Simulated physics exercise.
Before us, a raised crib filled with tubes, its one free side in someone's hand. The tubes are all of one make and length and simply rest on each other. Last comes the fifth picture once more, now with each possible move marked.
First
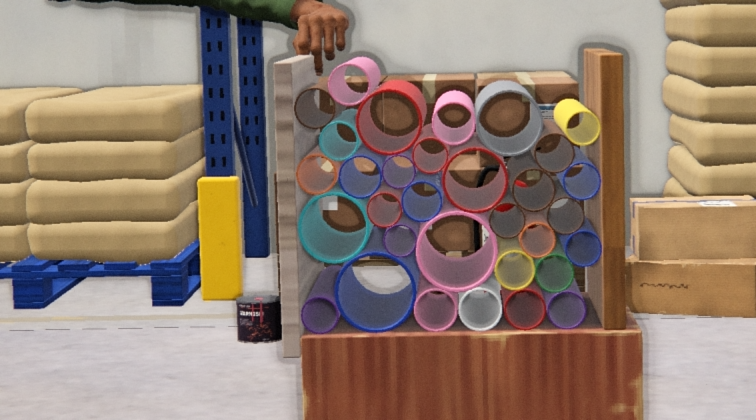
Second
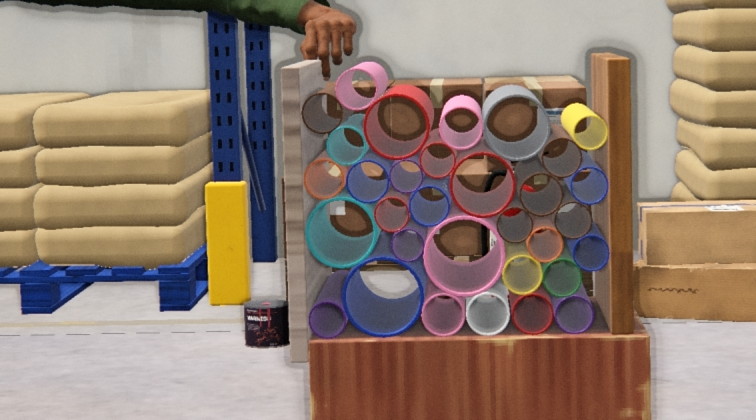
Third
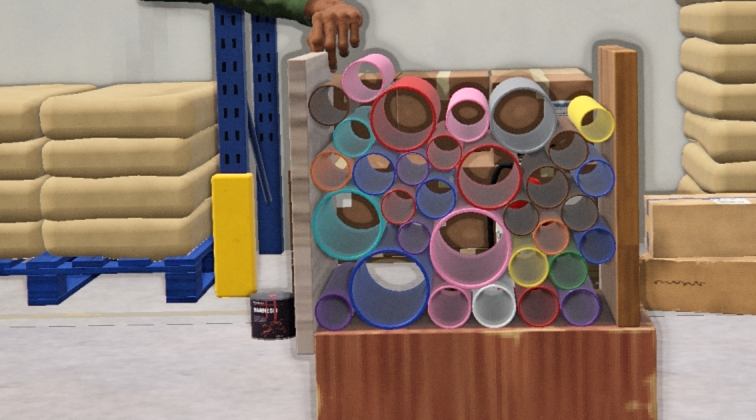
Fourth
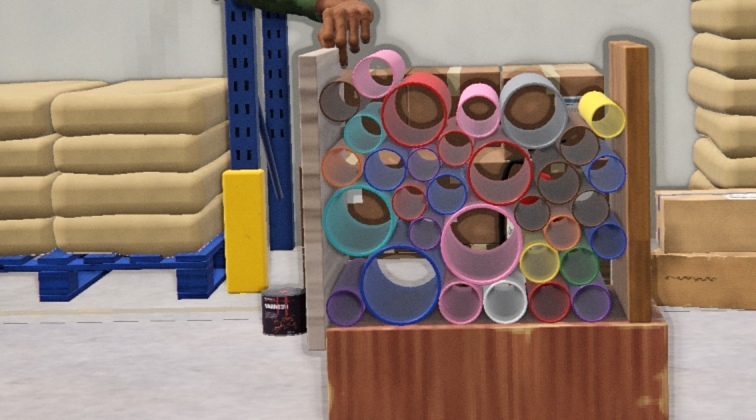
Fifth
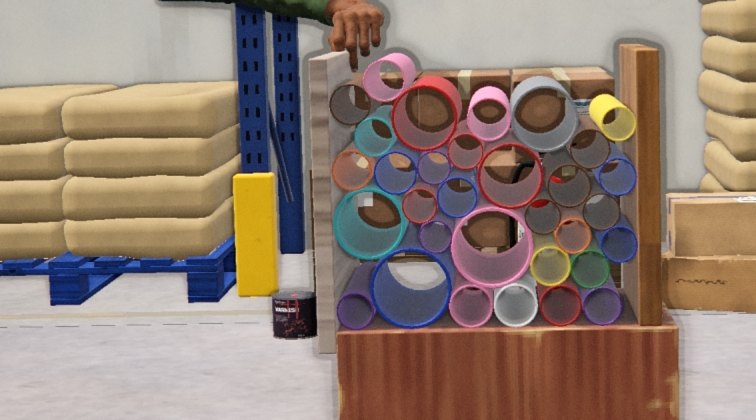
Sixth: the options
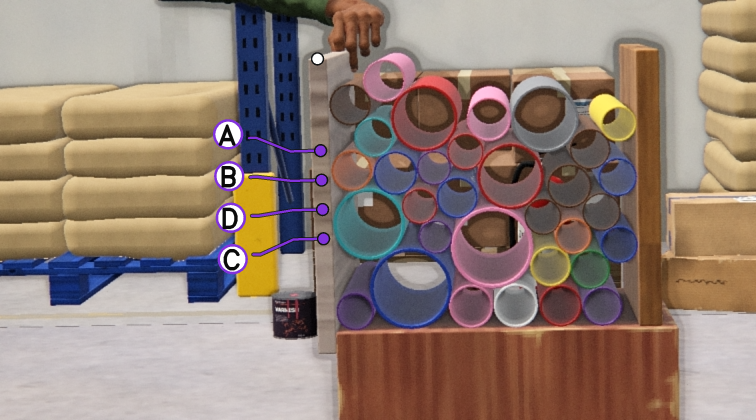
A hand in a green sleeve rests on top of the pale left side board of a raised wooden crib in a warehouse, seen end-on from the front. Open tubes in red, pink, blue, turquoise, purple and yellow lie stacked between the boards, with stuffed sacks, blue racking, a yellow post and a dark can at left and boxes at right. The camera shifts slightly leftward, sliding the whole view gently right, while hand, board and tubes show no clear movement of their own.
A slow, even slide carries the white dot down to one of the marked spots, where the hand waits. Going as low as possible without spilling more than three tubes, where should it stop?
At most to B.
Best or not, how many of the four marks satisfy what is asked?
Two of the four.
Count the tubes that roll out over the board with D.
With D, four.
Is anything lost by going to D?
Yes, at D.
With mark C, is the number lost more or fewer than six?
Fewer than six.
On the copy, A at (321, 150); B at (322, 181); C at (324, 239); D at (323, 210); the white dot at (318, 59).
On B. First, top of the board (329, 114).
Then, top of the board (331, 178).
Finally, top of the board (331, 179), two out over the board.
By contrast, A two out over the board; C four out over the board; D four out over the board.
